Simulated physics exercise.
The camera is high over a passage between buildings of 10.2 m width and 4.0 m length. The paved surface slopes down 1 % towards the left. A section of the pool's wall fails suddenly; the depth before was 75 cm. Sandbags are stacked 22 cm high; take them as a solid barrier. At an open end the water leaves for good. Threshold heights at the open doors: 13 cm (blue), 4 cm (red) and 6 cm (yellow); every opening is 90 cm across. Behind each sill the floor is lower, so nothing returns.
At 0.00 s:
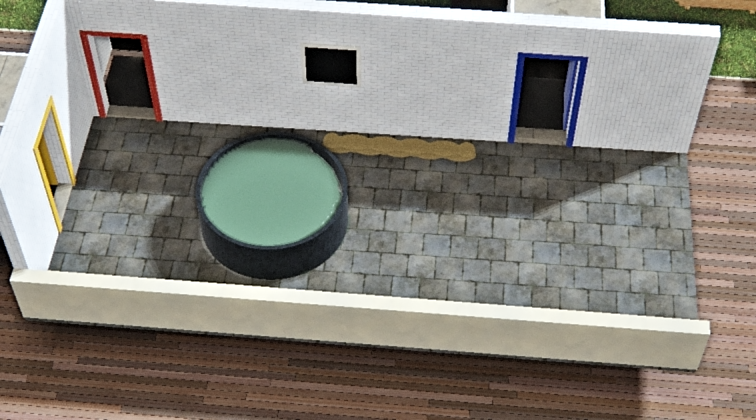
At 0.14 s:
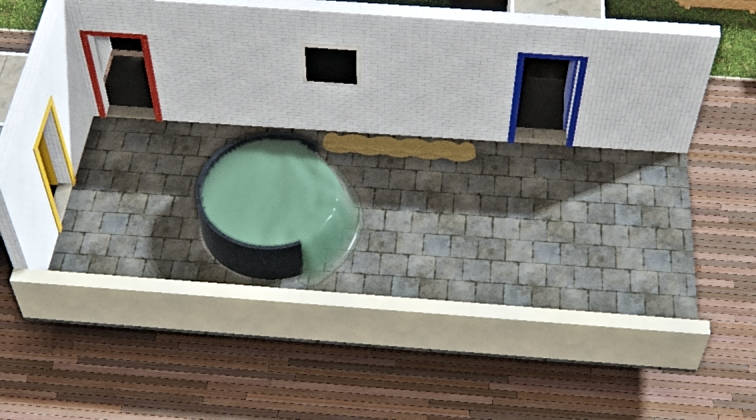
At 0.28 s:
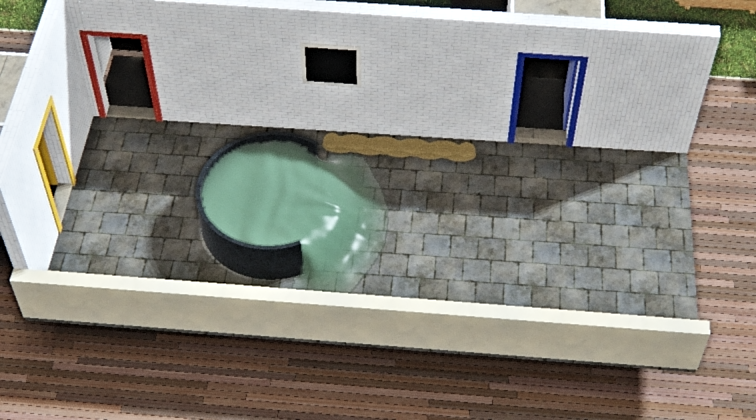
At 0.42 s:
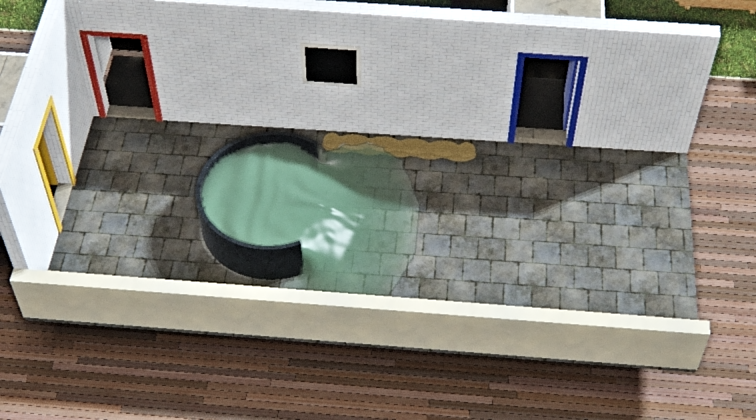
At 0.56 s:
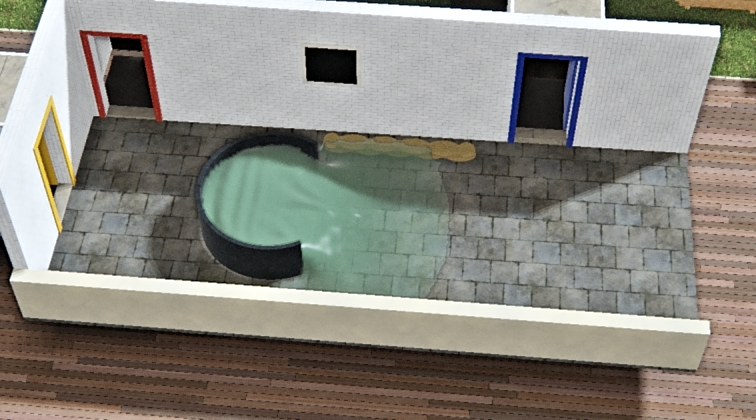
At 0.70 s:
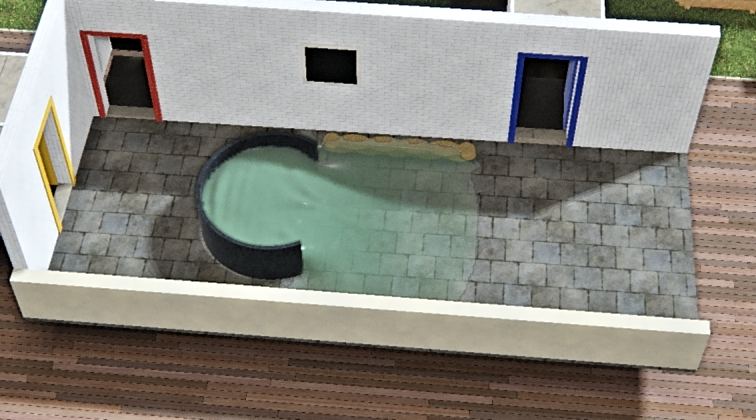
The footage shows a round, dark-walled pool of green water in a paved, walled yard with red, yellow and blue doorways; its right side opens, and water pours out, spreading rightward across the paving and along the sandbags.
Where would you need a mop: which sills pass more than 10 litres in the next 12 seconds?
Within that time: At the blue door it does not reach the limit; at the red door it stays under the limit; at the yellow door it stays under the limit.
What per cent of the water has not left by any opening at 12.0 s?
Some 32 per cent remains.
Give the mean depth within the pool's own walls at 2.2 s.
About 22 cm.
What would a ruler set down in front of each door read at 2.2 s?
In cm: Blue 8, red 0, yellow 0.
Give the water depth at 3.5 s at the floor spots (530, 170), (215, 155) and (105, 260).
In that order: 4, 1 and 0 cm.
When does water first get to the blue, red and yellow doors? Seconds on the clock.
Arrival: Blue 1.5 s, red 3.8 s, yellow 6.5 s.
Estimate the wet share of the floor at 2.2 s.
About 65 per cent.
After 1.4 s water covers 50 % of the floor and is deepest (26 cm) near (382, 164); blue door not reached, red door not reached, yellow door not reached.
After 2.2 s water covers 65 % of the floor and is deepest (20 cm) near (393, 165); blue door 8 cm at the sill, 0 L in, red door not reached, yellow door not reached.
After 3.5 s water covers 70 % of the floor and is deepest (12 cm) near (559, 260); blue door 7 cm at the sill, 0 L in, red door not reached, yellow door not reached.
After 7.0 s water covers 70 % of the floor and is deepest (6 cm) near (490, 330); blue door 3 cm at the sill, 0 L in, red door 2 cm at the sill, 0 L in, yellow door 2 cm at the sill, 0 L in.
After 12.0 s water covers 85 % of the floor and is deepest (4 cm) near (312, 289); blue door 3 cm at the sill, 0 L in, red door 2 cm at the sill, 0 L in, yellow door 3 cm at the sill, 0 L in.
